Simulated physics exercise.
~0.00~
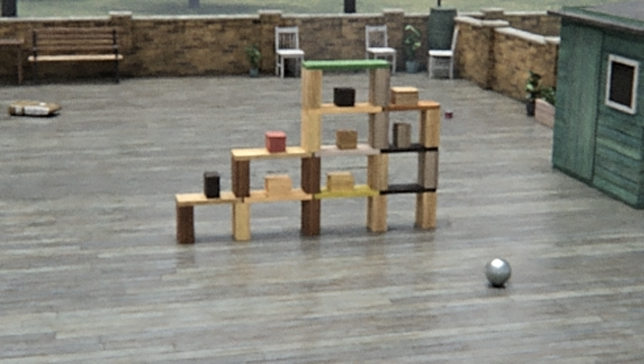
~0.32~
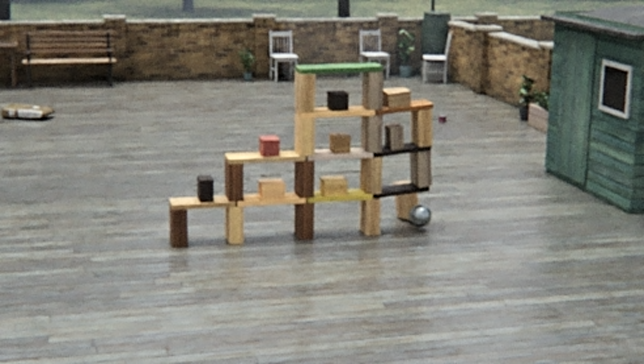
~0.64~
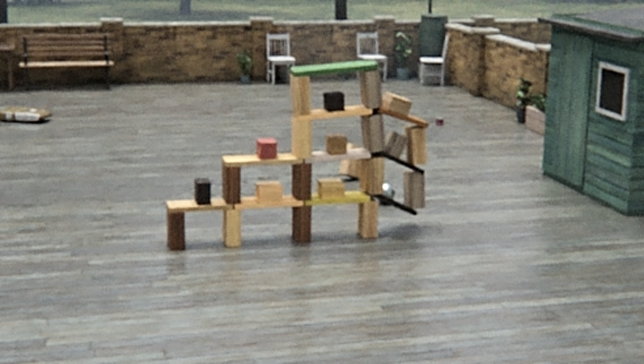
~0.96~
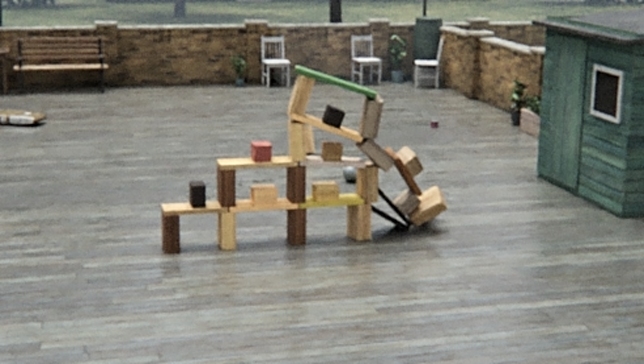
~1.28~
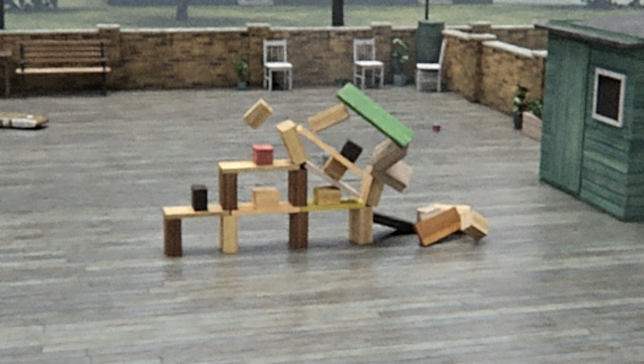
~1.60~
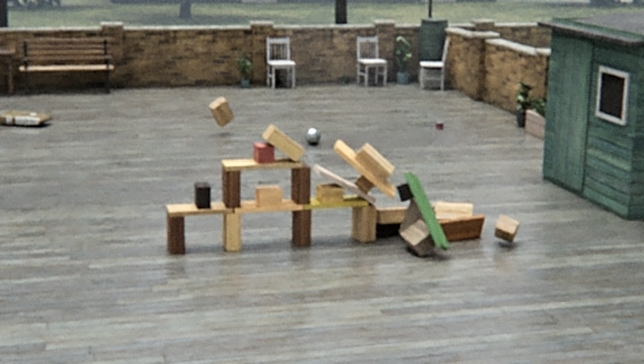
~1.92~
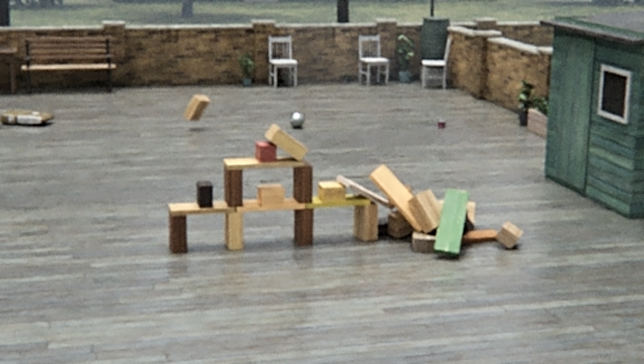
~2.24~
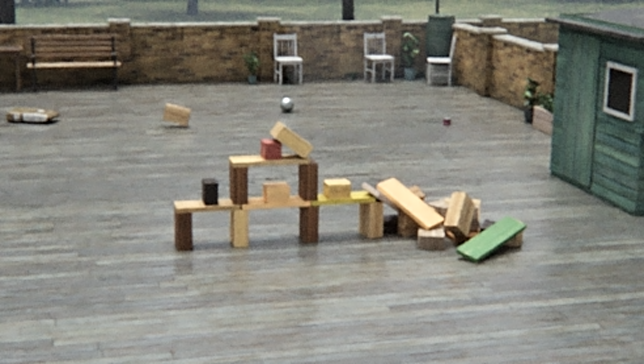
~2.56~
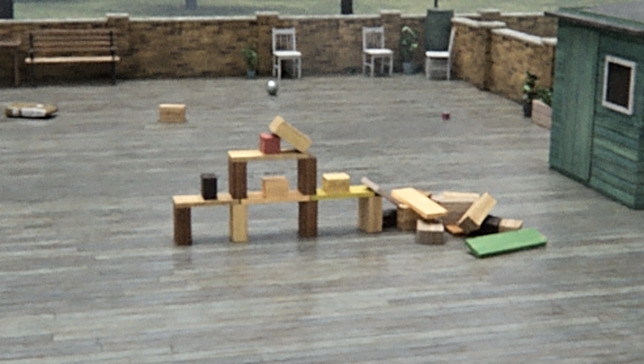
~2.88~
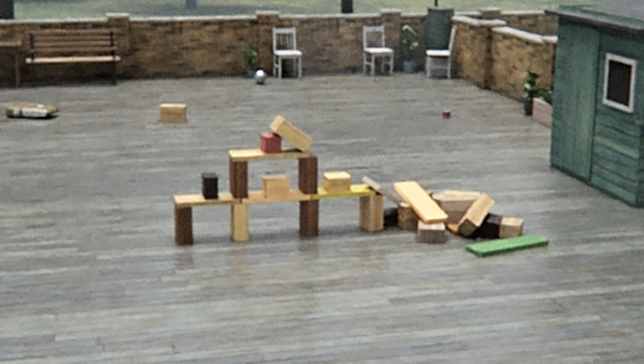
A silver ball rolled into the right end of a stepped stack of planks and blocks, bringing down that side along with the green top plank, then rolled away toward the back wall while the red block stayed up, a fallen piece leaning on it.
